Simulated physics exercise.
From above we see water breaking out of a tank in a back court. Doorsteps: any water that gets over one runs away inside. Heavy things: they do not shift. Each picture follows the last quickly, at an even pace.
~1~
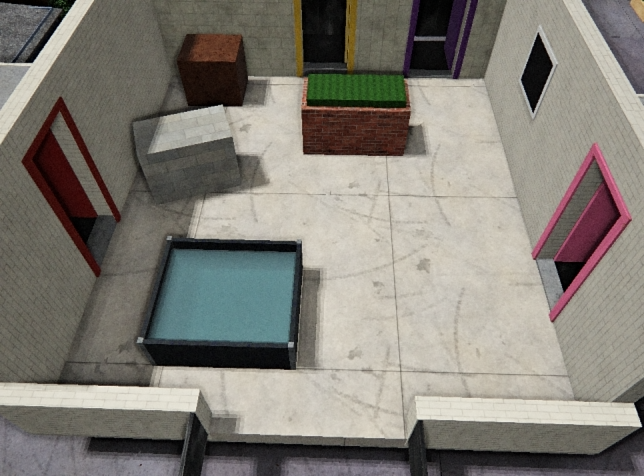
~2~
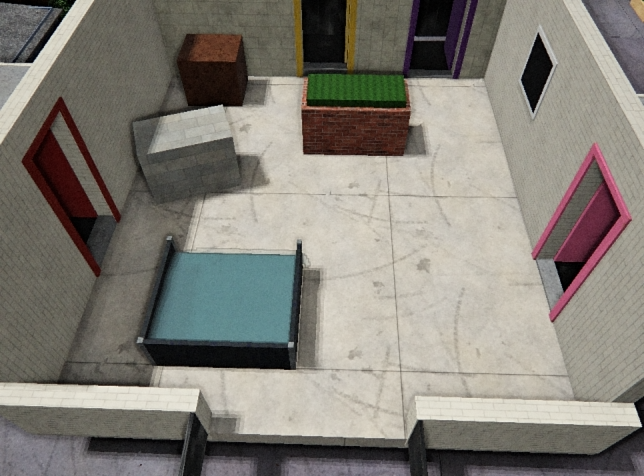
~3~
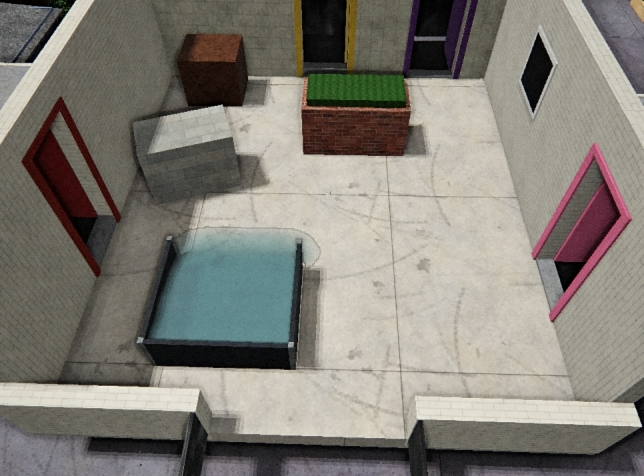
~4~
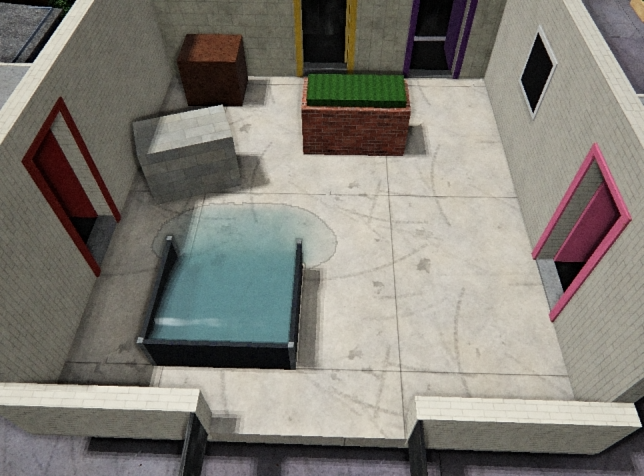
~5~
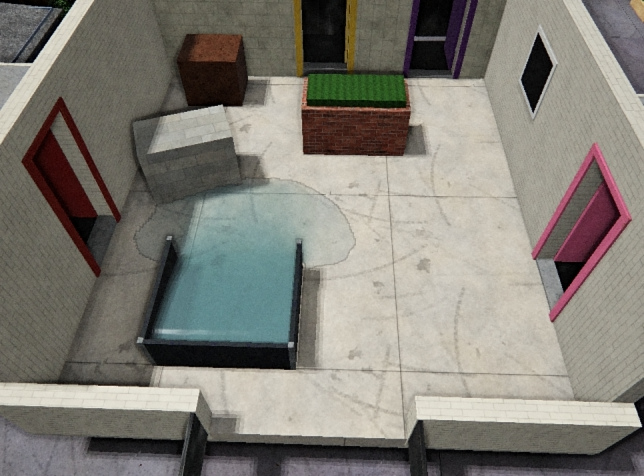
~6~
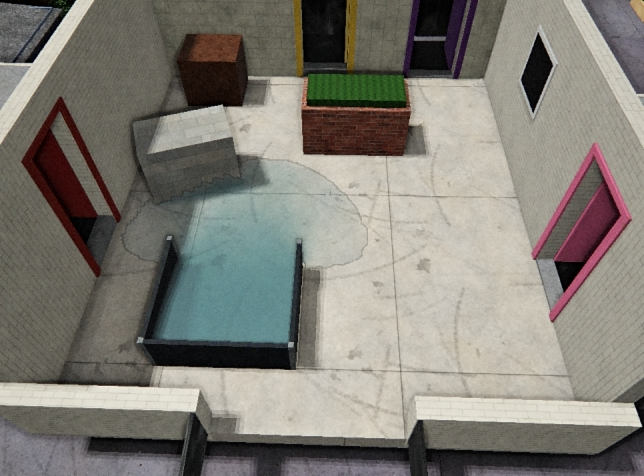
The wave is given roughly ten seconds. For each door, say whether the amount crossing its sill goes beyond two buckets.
Door by door: Purple door - two buckets at most, pink door - two buckets at most, red door - two buckets at most, yellow door - two buckets at most.
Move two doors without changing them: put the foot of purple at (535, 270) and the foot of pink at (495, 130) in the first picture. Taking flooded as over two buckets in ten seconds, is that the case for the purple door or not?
In that case purple stays unflooded.
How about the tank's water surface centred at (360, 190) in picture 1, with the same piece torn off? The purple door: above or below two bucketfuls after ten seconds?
Result for the purple door: It tops the limit.
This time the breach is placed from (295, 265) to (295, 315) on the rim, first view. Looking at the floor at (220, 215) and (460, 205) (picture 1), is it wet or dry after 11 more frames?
In that order: Free of water, under water.
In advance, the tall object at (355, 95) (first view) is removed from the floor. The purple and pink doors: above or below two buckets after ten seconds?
I'd say purple crosses the mark and pink remains below the mark.
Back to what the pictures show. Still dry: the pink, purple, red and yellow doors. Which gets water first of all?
My answer: The red one.
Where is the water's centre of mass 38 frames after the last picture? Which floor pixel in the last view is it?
Centre of mass: Roughly (301, 193).
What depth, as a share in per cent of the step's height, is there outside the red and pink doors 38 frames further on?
The first is near 40 per cent, the second near 60 per cent.
A moment on, water covers 25 % of the floor; the purple door not reached, the pink door not reached, the red door wet at the sill, nothing in, the yellow door not reached.
Next, water covers 35 % of the floor; the purple door not reached, the pink door not reached, the red door wet at the sill, nothing in, the yellow door wet at the sill, nothing in.
Then, water covers 55 % of the floor; the purple door wet at the sill, nothing in, the pink door not reached, the red door under two buckets in, the yellow door wet at the sill, nothing in.
Later, water covers 85 % of the floor; the purple door wet at the sill, nothing in, the pink door wet at the sill, nothing in, the red door under two buckets in, the yellow door wet at the sill, nothing in.
In the end, water covers 95 % of the floor; the purple door under two buckets in, the pink door wet at the sill, nothing in, the red door under two buckets in, the yellow door wet at the sill, nothing in.
